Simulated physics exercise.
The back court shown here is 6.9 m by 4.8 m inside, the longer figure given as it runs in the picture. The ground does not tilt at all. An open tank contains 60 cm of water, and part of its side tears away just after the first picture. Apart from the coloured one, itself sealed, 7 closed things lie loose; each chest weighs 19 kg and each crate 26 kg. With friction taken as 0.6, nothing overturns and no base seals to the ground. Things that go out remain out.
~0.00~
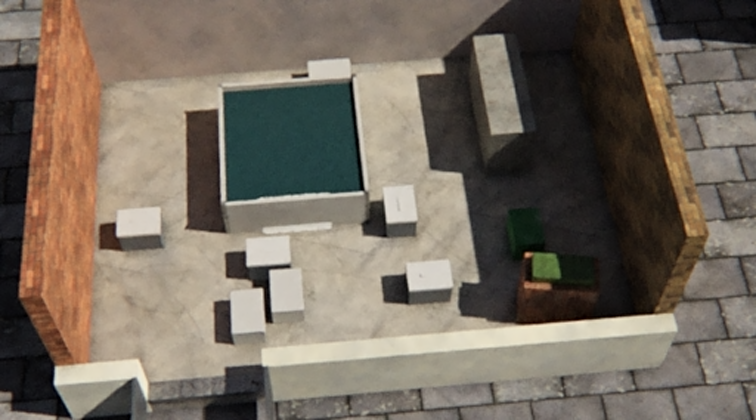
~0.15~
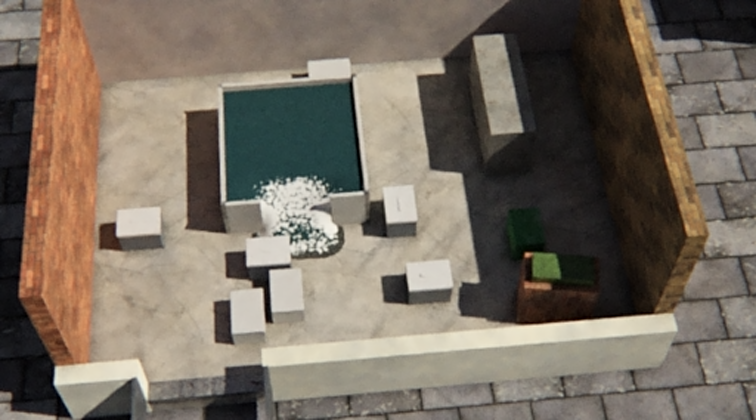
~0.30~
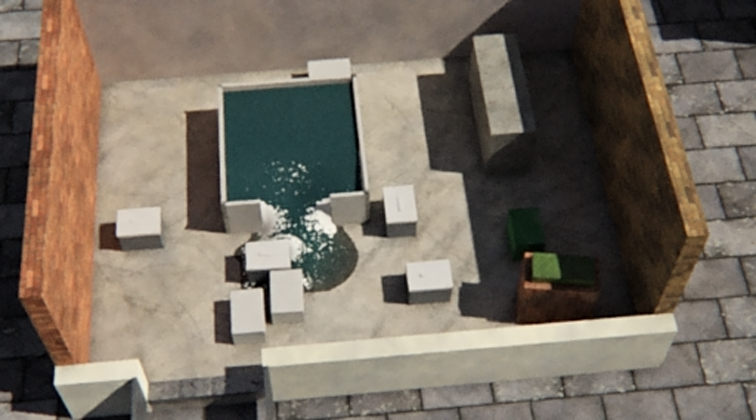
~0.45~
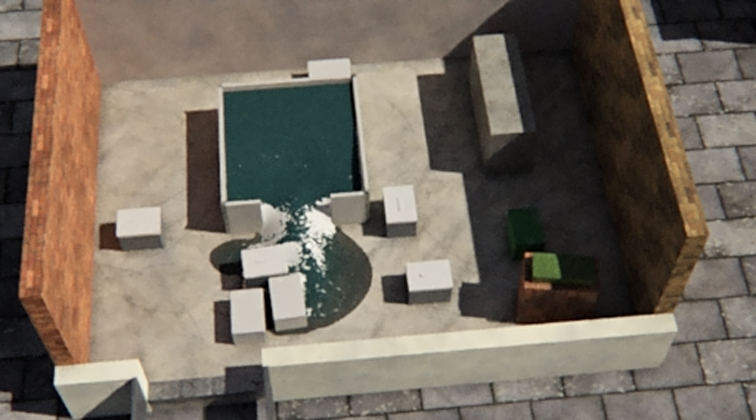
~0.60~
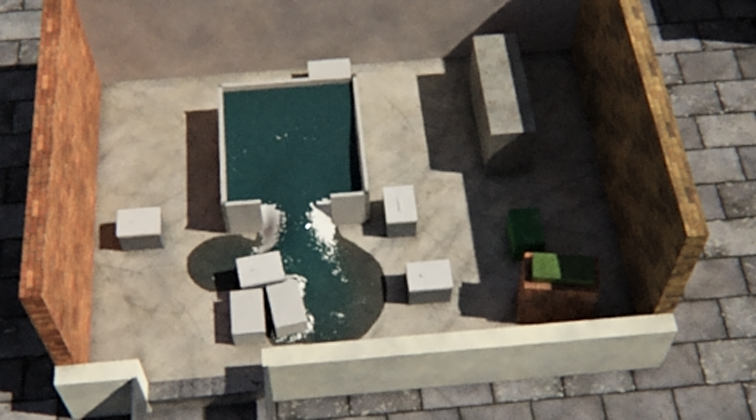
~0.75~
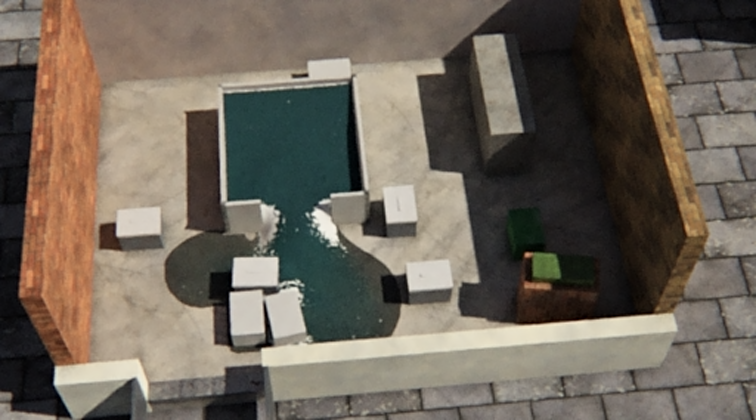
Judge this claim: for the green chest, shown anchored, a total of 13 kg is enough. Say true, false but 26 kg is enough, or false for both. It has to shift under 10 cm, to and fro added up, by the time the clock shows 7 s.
False, 26 kg is needed.
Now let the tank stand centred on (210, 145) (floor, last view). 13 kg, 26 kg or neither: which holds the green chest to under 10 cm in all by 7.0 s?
Then the lighter mass suffices.
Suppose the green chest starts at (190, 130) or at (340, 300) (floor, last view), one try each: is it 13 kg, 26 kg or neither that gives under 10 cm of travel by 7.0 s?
In turn: The lighter suffices; both fail.
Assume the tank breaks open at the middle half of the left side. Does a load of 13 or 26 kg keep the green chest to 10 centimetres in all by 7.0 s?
In that case the lighter mass suffices.
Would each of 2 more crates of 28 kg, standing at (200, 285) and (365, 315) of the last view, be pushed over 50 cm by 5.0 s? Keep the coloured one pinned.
In that order: Not as far, then farther.
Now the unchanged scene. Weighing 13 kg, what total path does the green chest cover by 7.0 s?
Adding it all up, something like 200 cm.
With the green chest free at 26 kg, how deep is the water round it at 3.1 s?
5 cm, roughly.
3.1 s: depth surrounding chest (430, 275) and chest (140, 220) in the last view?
I'd estimate 6 cm for the first and 1 cm for the second.
After 1.4 s the green chest would be 0 cm from its start with 13 kg and 0 cm from its start with 26 kg; 0 cm of water round it then.
After 3.1 s the green chest would be 29 cm from its start with 13 kg and 0 cm from its start with 26 kg; 5 cm of water round it then.
After 4.9 s the green chest would be 62 cm from its start with 13 kg and 0 cm from its start with 26 kg; 5 cm of water round it then.
After 7.0 s the green chest would be 170 cm from its start with 13 kg and 0 cm from its start with 26 kg; 5 cm of water round it then.
